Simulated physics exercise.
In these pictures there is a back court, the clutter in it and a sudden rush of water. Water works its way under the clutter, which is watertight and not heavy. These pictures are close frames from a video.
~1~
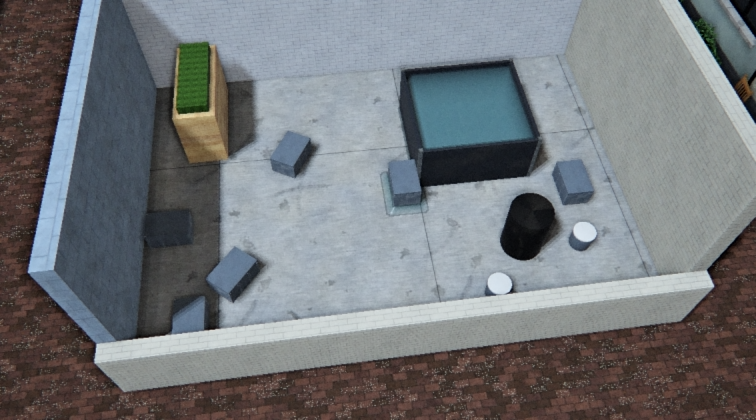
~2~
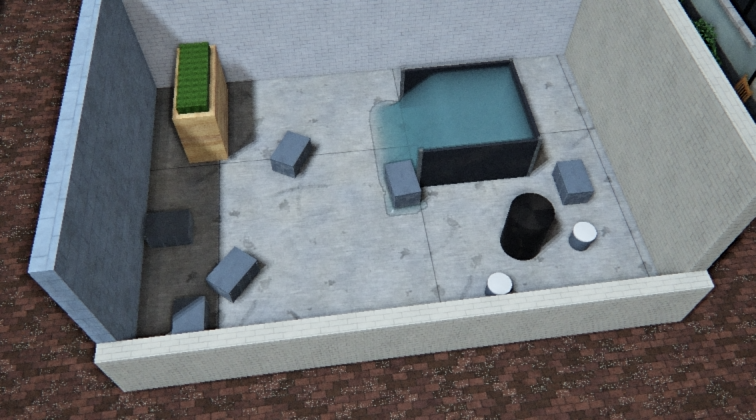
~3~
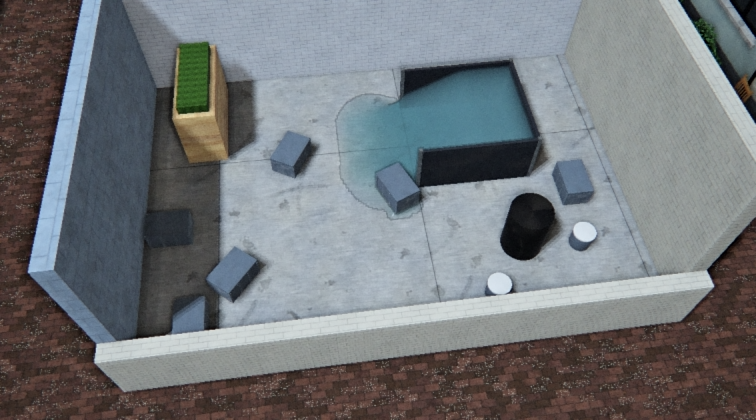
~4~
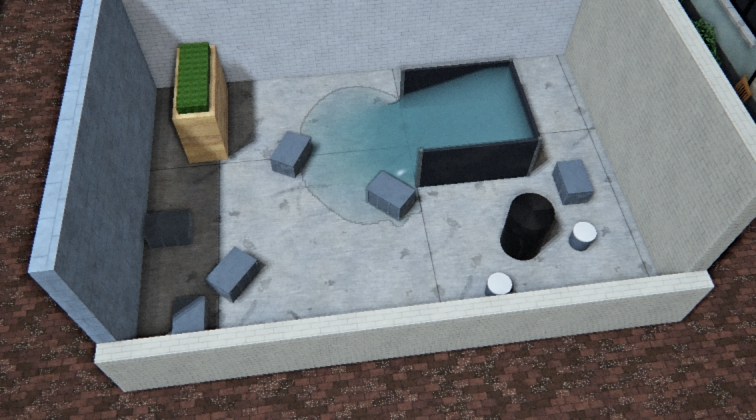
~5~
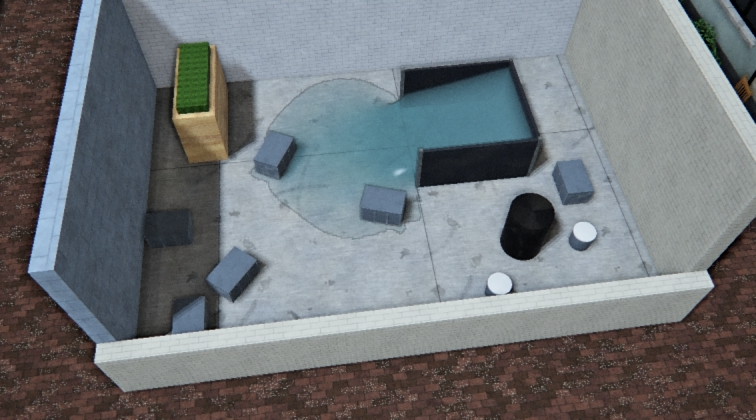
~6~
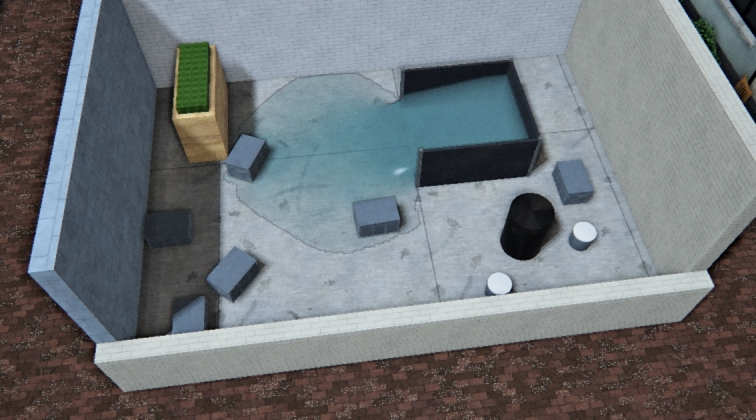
In a walled back court, water spreads left from a dark tank, shifting two grey crates.
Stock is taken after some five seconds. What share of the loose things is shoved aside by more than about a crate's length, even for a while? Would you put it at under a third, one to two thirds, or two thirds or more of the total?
I would put it at one to two thirds of the total.
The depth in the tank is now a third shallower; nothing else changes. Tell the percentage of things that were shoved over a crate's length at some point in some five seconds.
About 60 %.
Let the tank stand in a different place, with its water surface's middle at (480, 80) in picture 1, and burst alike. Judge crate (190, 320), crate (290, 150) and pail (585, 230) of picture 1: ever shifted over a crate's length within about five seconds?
Taking them in order, went past that, went past that, fell short.
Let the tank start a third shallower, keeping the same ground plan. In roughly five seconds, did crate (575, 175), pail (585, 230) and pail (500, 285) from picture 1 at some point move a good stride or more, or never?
In the order you named them: Stayed within the threshold, stayed within the threshold, stayed within the threshold.
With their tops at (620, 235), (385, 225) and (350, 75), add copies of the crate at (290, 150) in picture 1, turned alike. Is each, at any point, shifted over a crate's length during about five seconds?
First falls short; second driven off; third driven off.
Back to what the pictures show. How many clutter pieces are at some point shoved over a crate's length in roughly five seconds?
The count is 5.
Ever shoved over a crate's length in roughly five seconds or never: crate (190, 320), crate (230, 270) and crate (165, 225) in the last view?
Went a long way, went a long way, went a long way.
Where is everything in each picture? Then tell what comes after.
In the first picture, a crate at (405, 176), on the bottom; a crate at (290, 148) rests on the ground; 0 of 8 have shifted.
In the second picture, a crate at (403, 178) rests on the ground; a crate at (290, 148) rests on the ground; 0 of 8 have shifted.
In the third picture, a crate at (398, 182), on the bottom, close to its start; a crate at (290, 148) rests on the ground; 1 of 8 have shifted.
In the fourth picture, a crate at (391, 189), on the bottom, close to its start; a crate at (290, 148), on the bottom; 1 of 8 have shifted.
In the fifth picture, a crate at (384, 200) rests on the ground, a stride from its start; a crate at (274, 149) rests on the ground, close to its start; 2 of 8 have shifted.
In the sixth picture, a crate at (377, 211) rests on the ground, a stride from its start; a crate at (245, 151) rests on the ground, a stride from its start; 2 of 8 have shifted.
A moment on, 2 of 8 are well off their spots; 1 afloat.
Next, 3 of 8 are well off their spots; 4 afloat.
Later, 4 of 8 are well off their spots; 5 afloat.
In the end, 5 of 8 are well off their spots, and 5 have been at some point; 5 afloat.
